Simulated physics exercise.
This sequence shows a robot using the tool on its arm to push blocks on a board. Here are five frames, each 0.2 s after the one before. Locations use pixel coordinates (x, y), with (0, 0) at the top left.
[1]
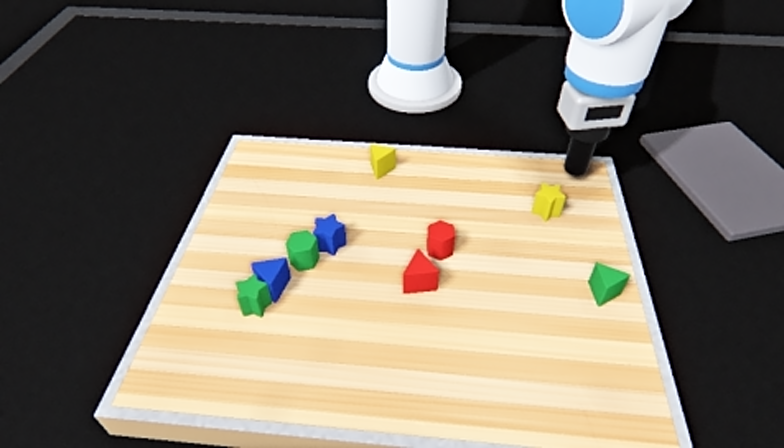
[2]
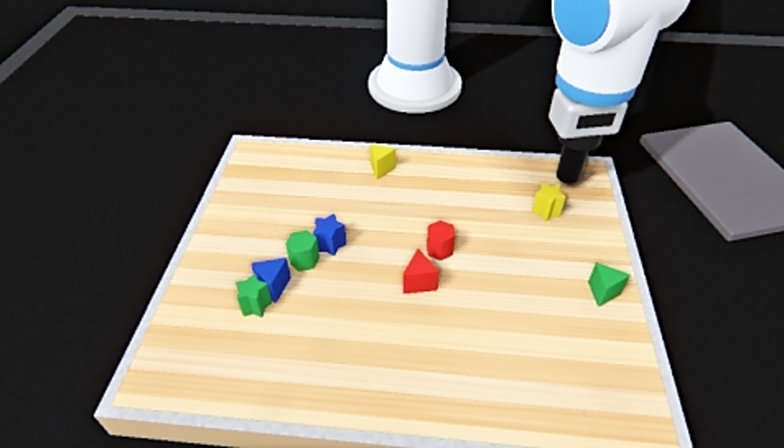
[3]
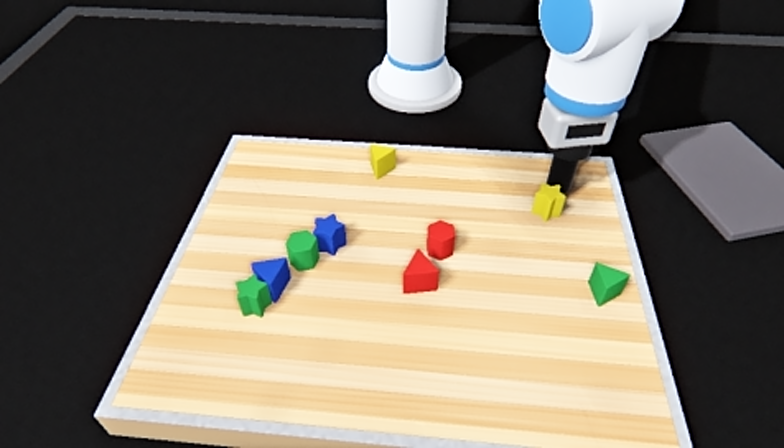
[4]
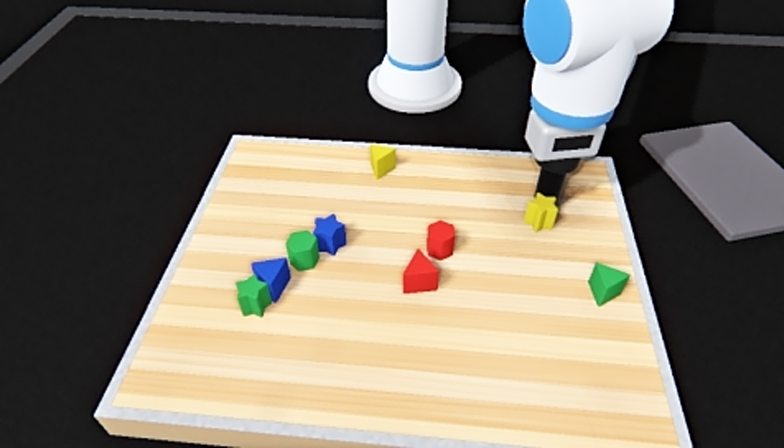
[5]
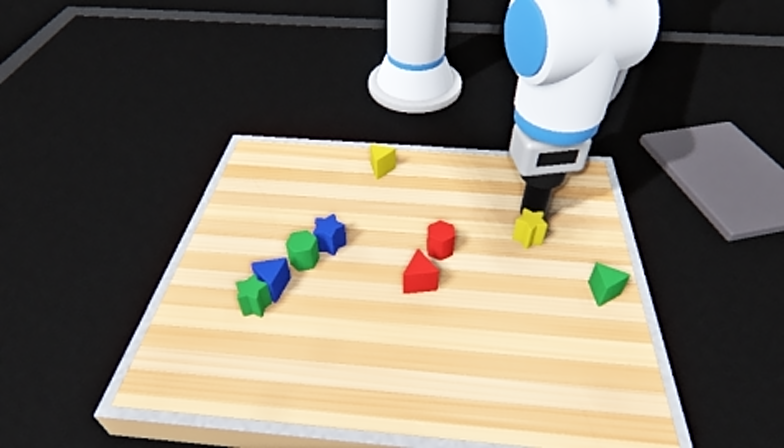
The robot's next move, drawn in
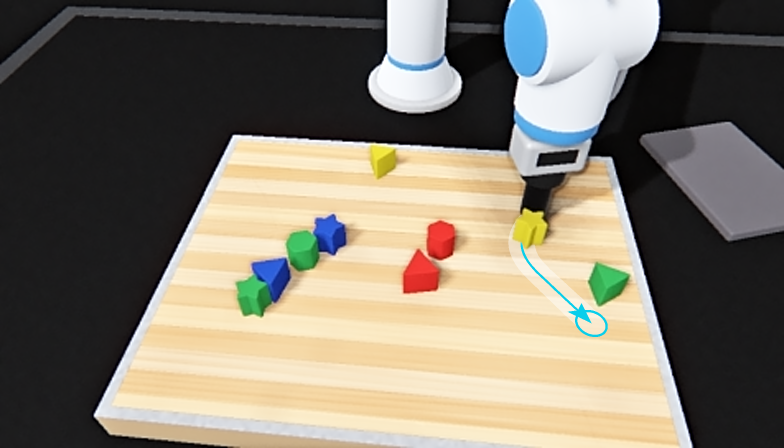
In this clip, a robot arm lowers its dark tool to a yellow star-shaped block near the back right of a wooden board and pushes it a short way forward and left, while the red, blue, green and other yellow blocks stay still.
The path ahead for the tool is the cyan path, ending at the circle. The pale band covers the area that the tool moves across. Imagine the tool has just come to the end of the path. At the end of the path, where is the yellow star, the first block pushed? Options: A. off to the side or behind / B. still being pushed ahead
A: Off to the side or behind.
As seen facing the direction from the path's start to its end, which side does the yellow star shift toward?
Its shift is rightward.
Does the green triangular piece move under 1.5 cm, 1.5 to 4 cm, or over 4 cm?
It's set to move under 1.5 cm.
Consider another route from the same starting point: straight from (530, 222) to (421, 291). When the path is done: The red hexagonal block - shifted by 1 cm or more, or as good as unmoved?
The red hexagonal block is left alone.
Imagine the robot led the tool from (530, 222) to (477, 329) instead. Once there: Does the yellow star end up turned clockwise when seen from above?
It seems not.
The drawn path runs from (530, 222) through (524, 254) and (553, 288) to (591, 323).
What follows on the original path. One third of the way, tool (526, 246); yellow star (525, 253).
Two thirds of the way, tool (557, 280); yellow star (529, 269), turned 55° clockwise.
At the end, tool (595, 315); yellow star (529, 269), turned 55° clockwise; green triangular piece not moved.
